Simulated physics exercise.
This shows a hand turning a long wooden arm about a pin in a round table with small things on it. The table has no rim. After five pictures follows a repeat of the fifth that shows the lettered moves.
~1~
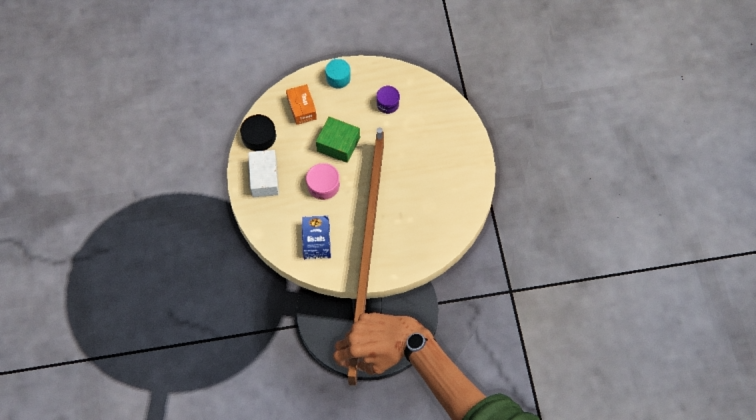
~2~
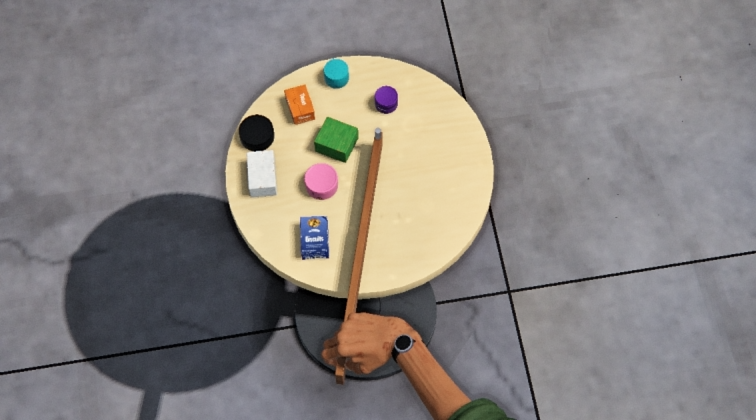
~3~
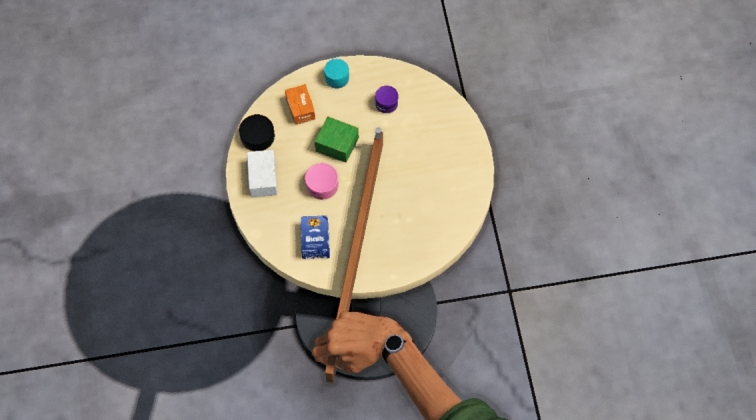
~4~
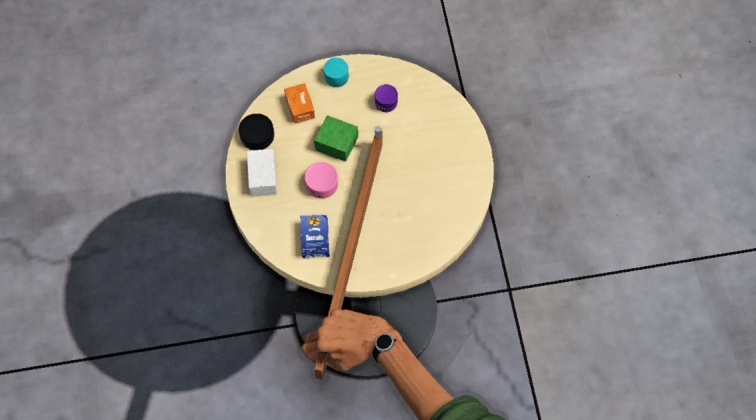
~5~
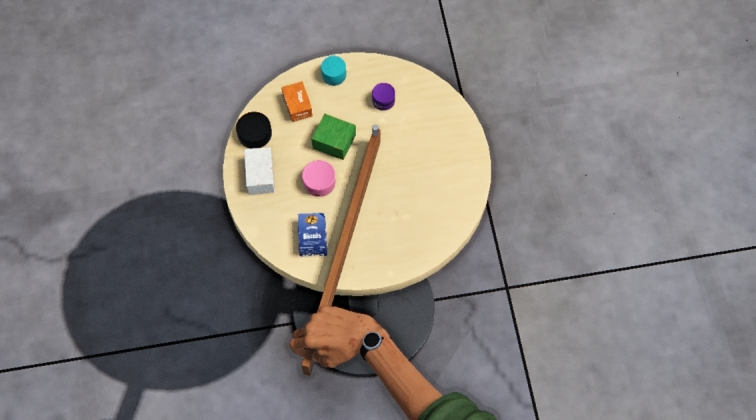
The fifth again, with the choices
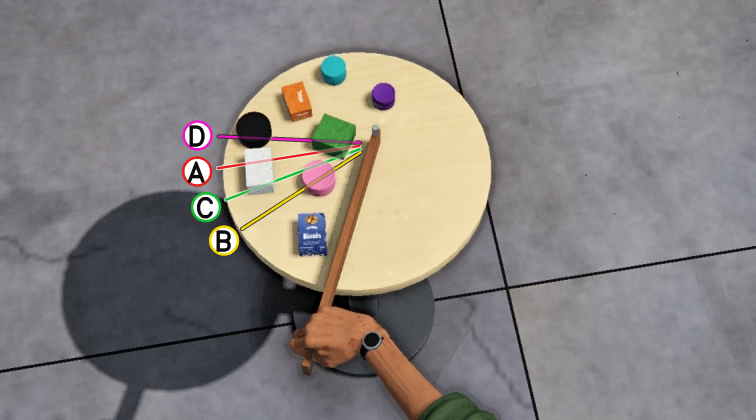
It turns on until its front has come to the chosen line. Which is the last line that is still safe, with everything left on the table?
C is the last safe line.
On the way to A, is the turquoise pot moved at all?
No.
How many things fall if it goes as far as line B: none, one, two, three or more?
In all, none.
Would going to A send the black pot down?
Yes.
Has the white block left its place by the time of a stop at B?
Yes.
On the copy, A at (289, 157); B at (302, 190); C at (293, 174); D at (289, 140).
On C. First, arm (326, 197); blue packet (292, 222); black pot (254, 130).
Then, arm (306, 179); white block (252, 162); blue packet (269, 193).
Finally, arm (296, 164); black pot (246, 109); white block (240, 144); nothing has fallen.
By contrast, A drops the white block and black pot; B is safe but short; D drops the white block and black pot.
